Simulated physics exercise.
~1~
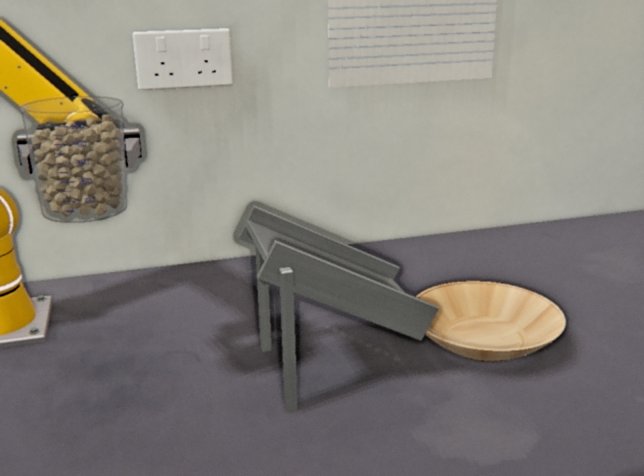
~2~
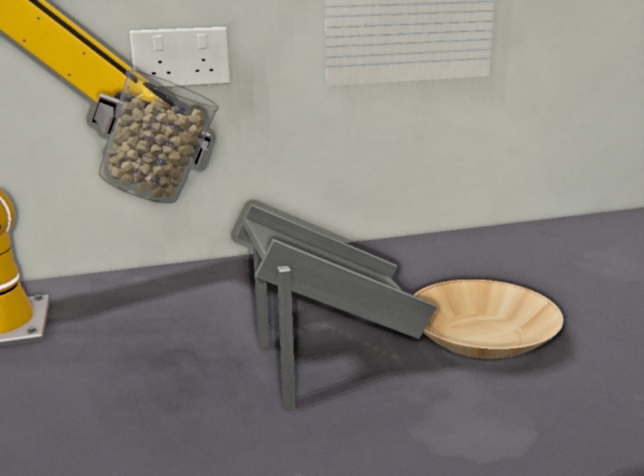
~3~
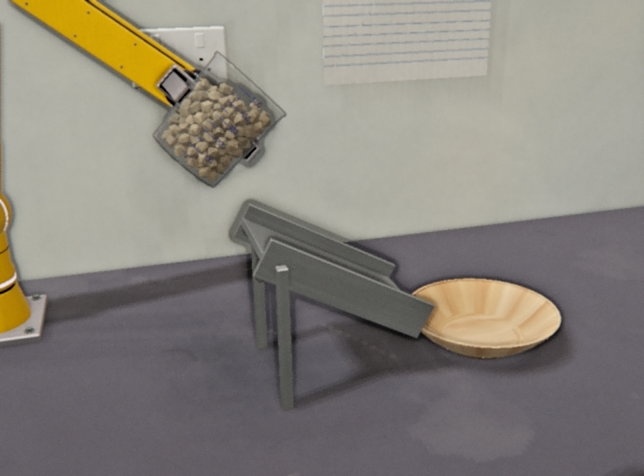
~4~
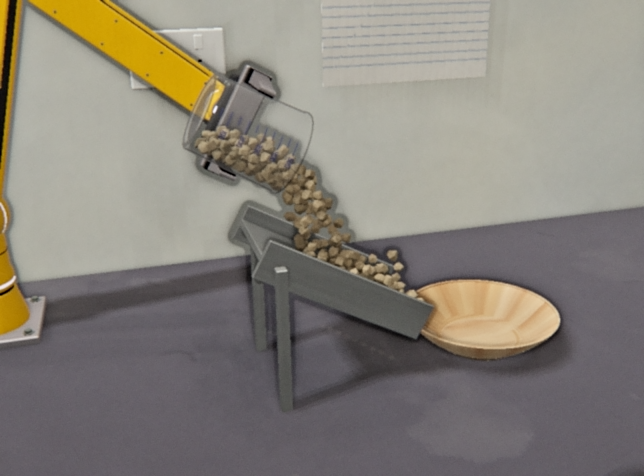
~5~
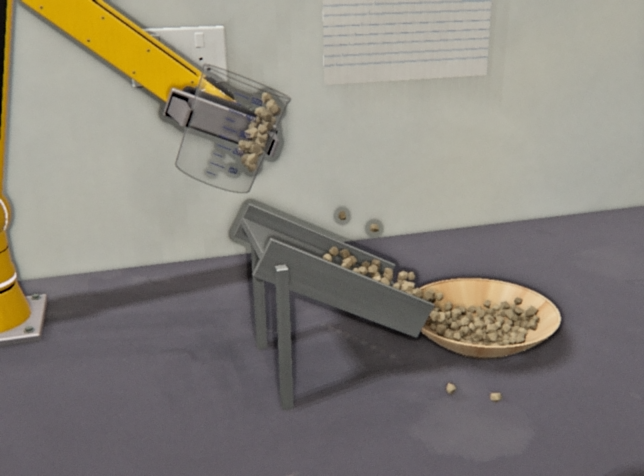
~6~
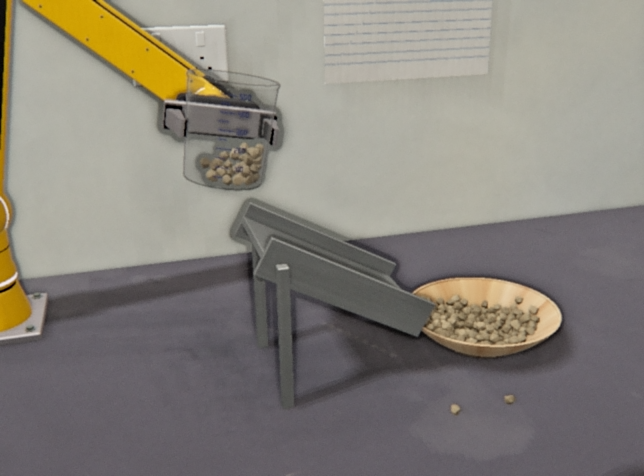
Tabletop with robot arm tipping pebbles from a beaker down a chute into a bowl, a few spilling, some staying behind.
